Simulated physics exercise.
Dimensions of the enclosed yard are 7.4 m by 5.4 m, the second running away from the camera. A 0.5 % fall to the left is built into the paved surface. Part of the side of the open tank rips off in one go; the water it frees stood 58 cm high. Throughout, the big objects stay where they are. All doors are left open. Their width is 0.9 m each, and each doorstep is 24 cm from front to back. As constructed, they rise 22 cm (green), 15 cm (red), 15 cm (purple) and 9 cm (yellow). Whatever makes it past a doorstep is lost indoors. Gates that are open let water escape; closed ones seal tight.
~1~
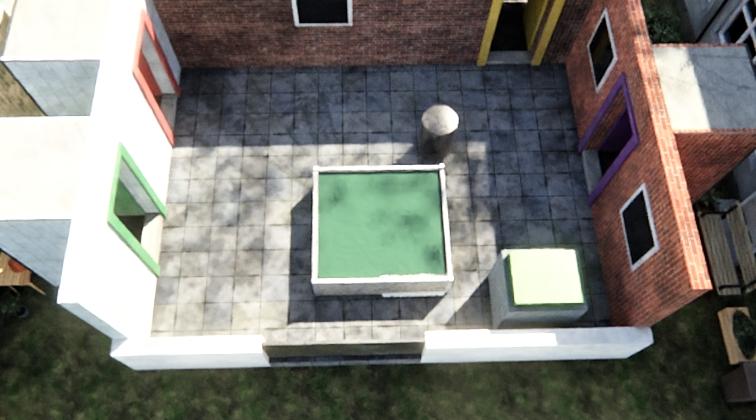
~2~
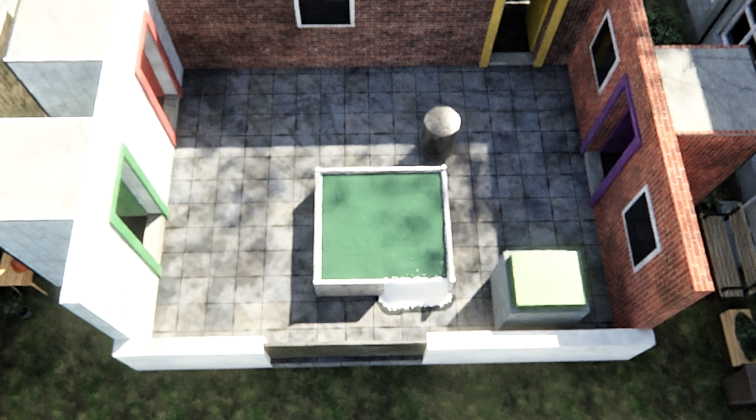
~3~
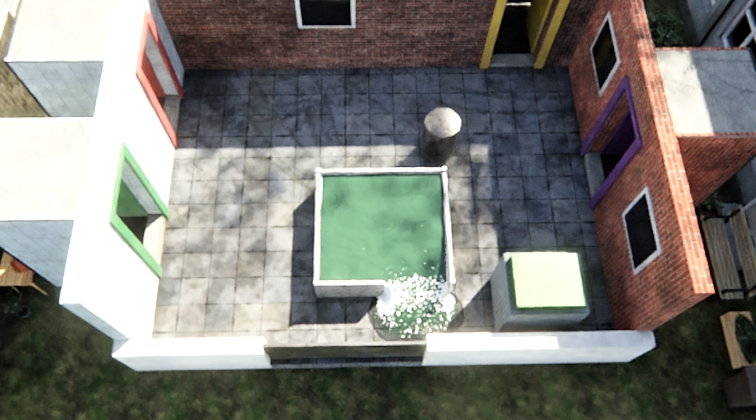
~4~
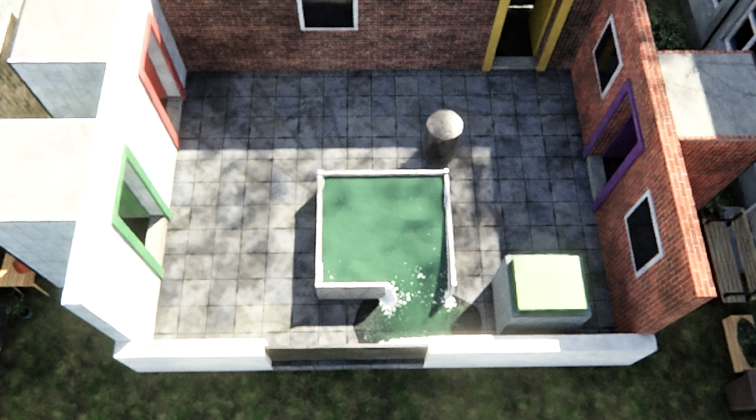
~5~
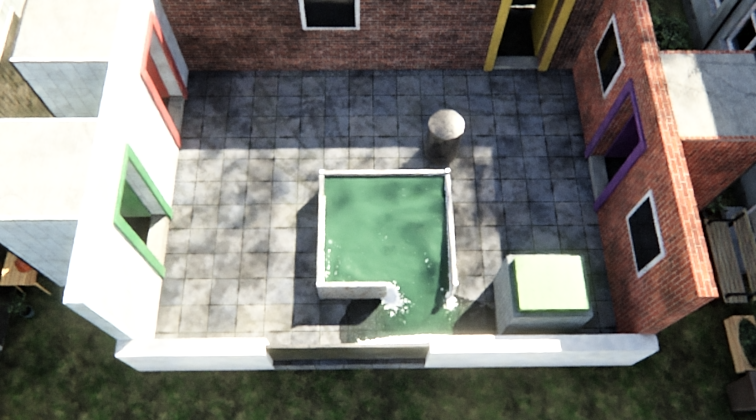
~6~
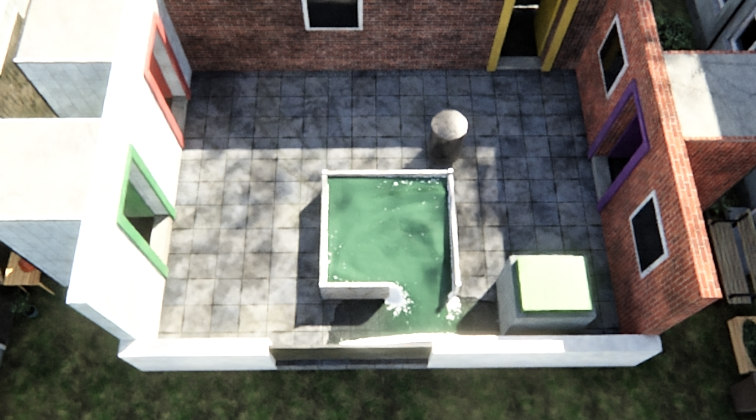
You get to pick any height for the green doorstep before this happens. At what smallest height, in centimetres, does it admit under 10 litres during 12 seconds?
At about 9.5 centimetres.
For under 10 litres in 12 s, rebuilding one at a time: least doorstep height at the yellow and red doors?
Some 11.5 cm for yellow, some 6.5 cm for red.
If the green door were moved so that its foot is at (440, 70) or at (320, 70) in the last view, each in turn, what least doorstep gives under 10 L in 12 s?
Minimums: About 6.5 cm and 6.5 cm.
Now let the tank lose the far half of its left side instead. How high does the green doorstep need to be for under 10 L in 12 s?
That way, roughly 22 cm.
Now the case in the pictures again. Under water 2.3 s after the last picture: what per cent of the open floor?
Close to 45 per cent is wet.
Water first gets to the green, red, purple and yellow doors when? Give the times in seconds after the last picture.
Green: 1.8 s; red: 3.0 s; purple: 2.0 s; yellow: 2.8 s.
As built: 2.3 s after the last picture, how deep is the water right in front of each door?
Green door 13 cm, red door 0 cm, purple door 2 cm, yellow door 0 cm.
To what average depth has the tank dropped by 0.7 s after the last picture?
It averages near 42 cm.
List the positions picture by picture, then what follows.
Still water, 58 cm deep, in the open tank at (381, 224); the green door at (142, 218) is dry, in the first frame.
Water pours out at (415, 287) and has run 0.3 m, to (386, 309); about 10 cm deep outside, 58 cm at the back, in the second frame.
The front is at a hidden place, 0.8 m from the gap at (415, 289); 0.8 m2 of floor is wet, 58 cm left at the back, in the third frame.
The gap is at (417, 292), the front 0.9 m out at a hidden place; the back of the open tank holds 58 cm, in the fourth frame.
The front is at a hidden place, 1.1 m from the gap at (418, 291); 1.6 m2 of floor is wet, 58 cm left at the back, in the fifth frame.
Water pours out at (421, 292) and has run 1.3 m, to a hidden place; about 12 cm deep outside, 54 cm at the back; the green door at (151, 220), 4.3 m from the gap, is still 3.2 m from the nearest water, in the sixth frame.
Then, 0.7 s after the last picture water covers 15 % of the floor, deepest (47 cm) near (430, 348); it has not reached the green door.
Then, 2.3 s after the last picture water covers 45 % of the floor, deepest (30 cm) near (168, 351); 13 cm at the green door, 0 litres in over its 22 cm doorstep.
Then, 11.3 s after the last picture water covers 95 % of the floor, deepest (10 cm) near (351, 186); 5 cm at the green door, 0 litres in over its 22 cm doorstep.
At the green door as built, the water peaked near 13 cm, 2.5 s after the last picture.
With a doorstep of 7.5 cm, 24 litres would have come in within the 12 s; with 12 cm, 2 litres. So under 10 litres takes about 9.5 cm.
